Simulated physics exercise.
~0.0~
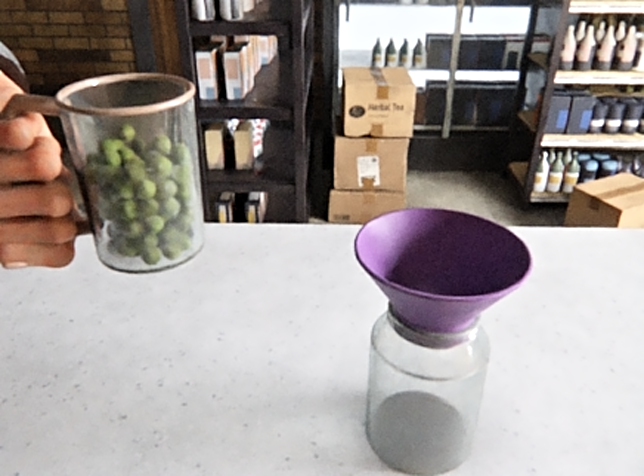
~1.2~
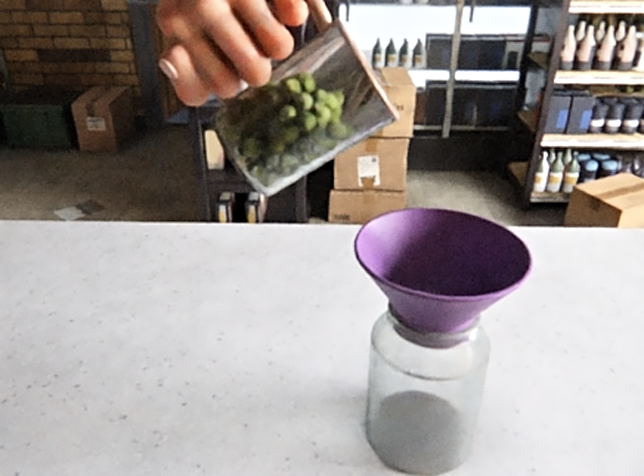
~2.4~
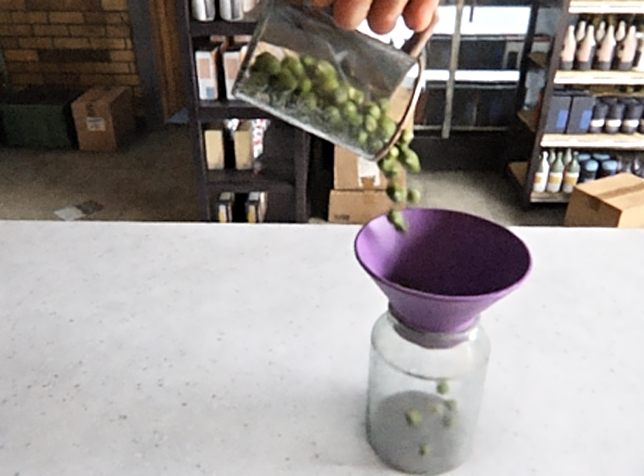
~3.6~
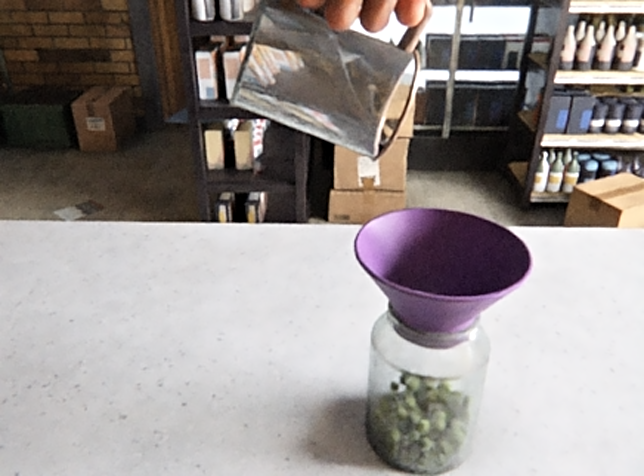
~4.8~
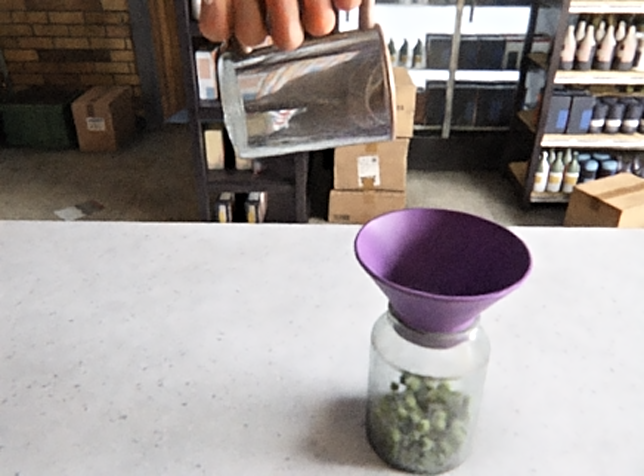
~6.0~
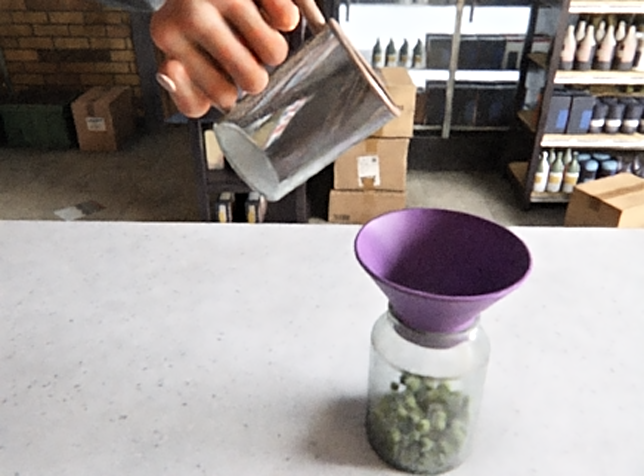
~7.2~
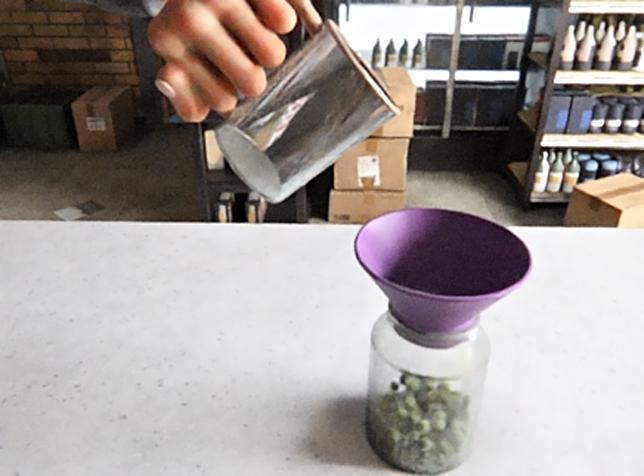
In a storeroom with shelves of bottles and stacked cardboard boxes, a pale speckled counter holds a glass jar with a wide purple funnel on top. At the left, a hand holds up a clear cup filled with small green olives. The hand moves the cup to the right and tilts it above the funnel. The olives tumble over the rim, pass through the funnel and drop into the jar until the cup is empty. The hand then turns the cup partway back and holds it, still leaning, while all the olives lie piled in the jar.
